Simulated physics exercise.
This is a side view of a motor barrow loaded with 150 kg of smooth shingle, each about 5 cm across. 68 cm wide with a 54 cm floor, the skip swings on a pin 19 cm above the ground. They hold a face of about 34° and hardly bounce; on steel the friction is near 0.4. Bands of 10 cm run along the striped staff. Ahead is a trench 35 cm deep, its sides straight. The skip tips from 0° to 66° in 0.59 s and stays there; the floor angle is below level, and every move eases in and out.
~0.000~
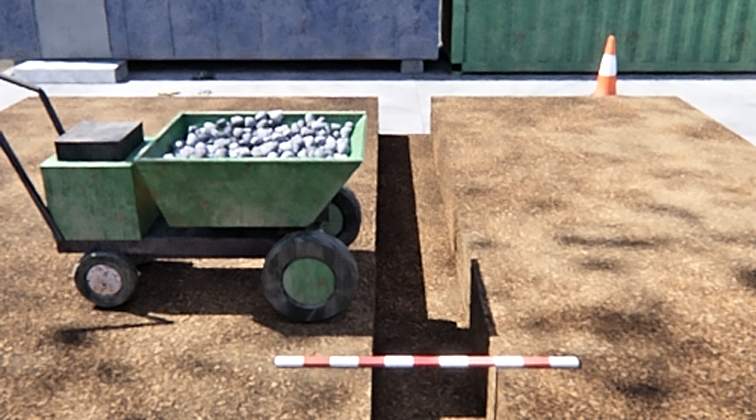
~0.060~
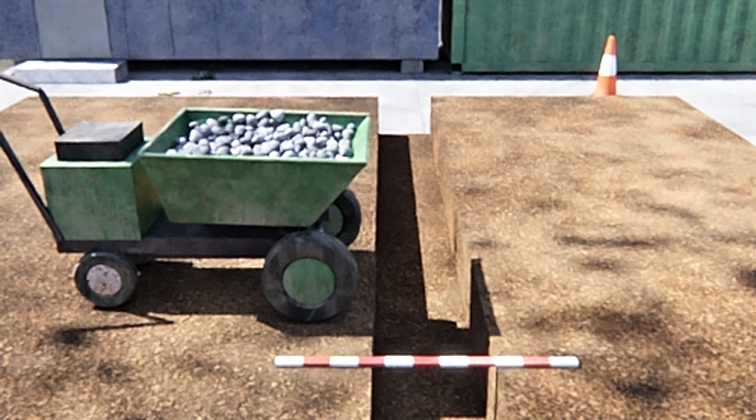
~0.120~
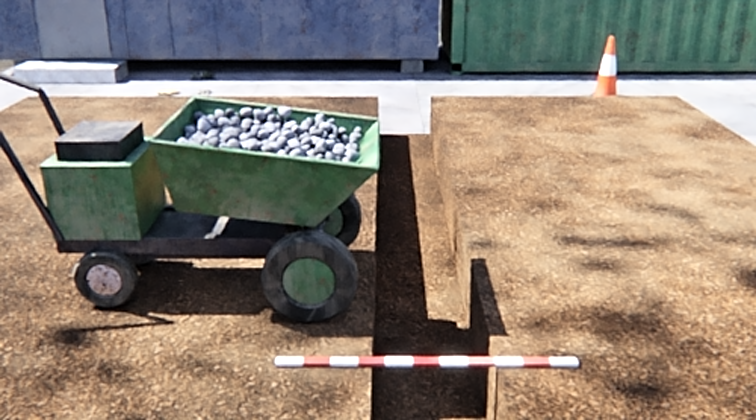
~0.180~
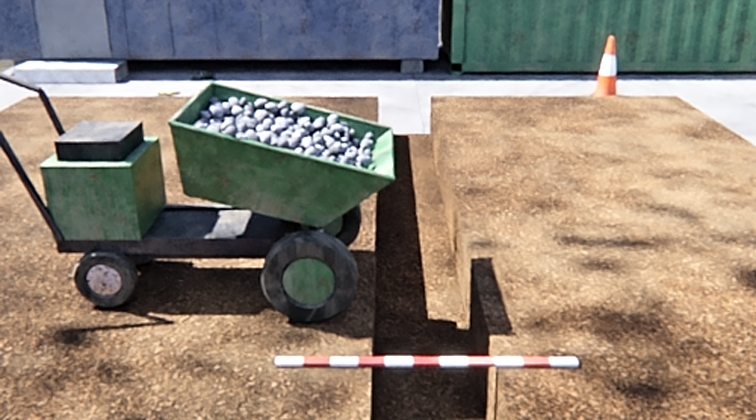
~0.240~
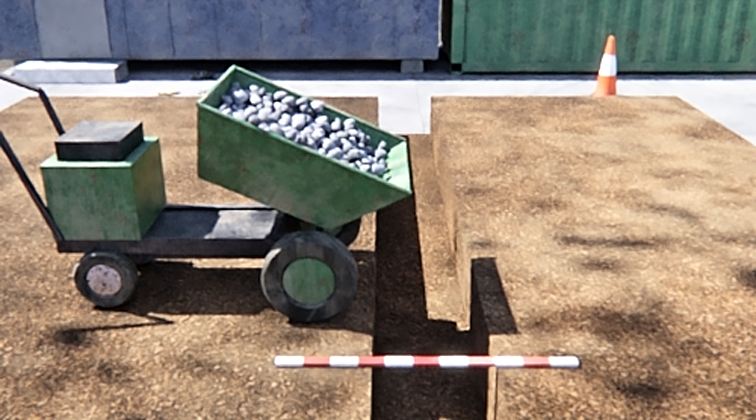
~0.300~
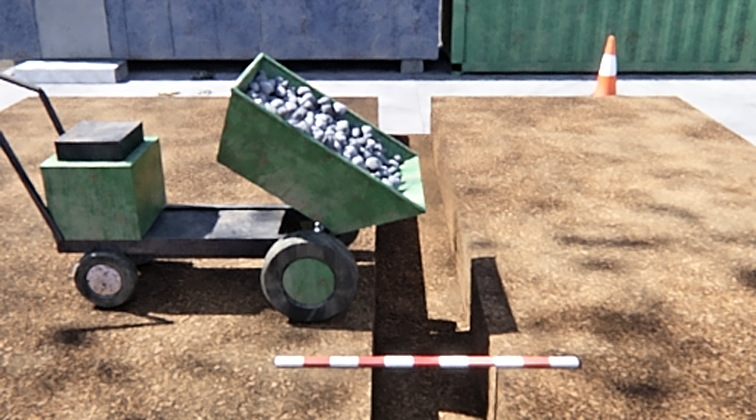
A green skip heaped with smooth grey stones tilts forward to the right on a motor barrow, seen from the side and slightly above in a sunlit yard of brown ground. The barrow stands left of a straight-sided trench, with a red-and-white staff across the front and an orange-and-white cone behind at right. Slowly, then faster, the skip's left end rises steeply while its lip dips over the trench, the stones riding inside, as barrow and camera stay still.
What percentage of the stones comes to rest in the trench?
About 41 per cent.
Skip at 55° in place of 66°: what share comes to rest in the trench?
About 30%.
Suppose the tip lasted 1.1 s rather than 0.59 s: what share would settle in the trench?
Around 55 per cent would end in the trench.
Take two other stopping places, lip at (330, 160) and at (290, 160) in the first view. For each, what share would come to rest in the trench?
Around 65% for the first place and 95% for the second.
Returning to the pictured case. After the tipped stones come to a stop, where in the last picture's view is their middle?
Somewhere near pixel (505, 279).
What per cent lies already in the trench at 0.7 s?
Around 10 per cent of it, at that instant.
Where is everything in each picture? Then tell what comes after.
The skip is at 0°, its lip at (362, 161); the top of the load is at (268, 122), in the first picture.
The skip is at 2°, its lip at (366, 163); the top of the load is at (262, 122); the stones move at 0.4 m/s on average, in the second picture.
Lip at (378, 169), floor tilted 7°, highest stones at (240, 116); the stones move at 0.8 m/s on average, in the third picture.
The skip is at 15°, its lip at (394, 179); the top of the load is at (223, 108); the stones move at 1.1 m/s on average, in the fourth picture.
The skip is at 24°, its lip at (411, 194); the top of the load is at (236, 96); the stones move at 1.3 m/s on average, in the fifth picture.
The skip is at 34°, its lip at (425, 212); the top of the load is at (262, 84); the stones move at 1.4 m/s on average, in the sixth picture.
After 0.4 s the floor is at 55°; 100 % in the skip; the foremost stones are at (425, 212).
After 0.7 s the floor is at 66°; 79 % in the skip, 8 % in the trench, 12 % past the trench; the foremost stones are at (521, 296).
After 1.0 s the floor is at 66°; 26 % in the skip, 17 % in the trench, 57 % past the trench; the foremost stones are at (678, 282).
After 3.0 s the floor is at 66°; 0 % in the skip, 41 % in the trench, 59 % past the trench; the foremost stones are past the picture's edge.
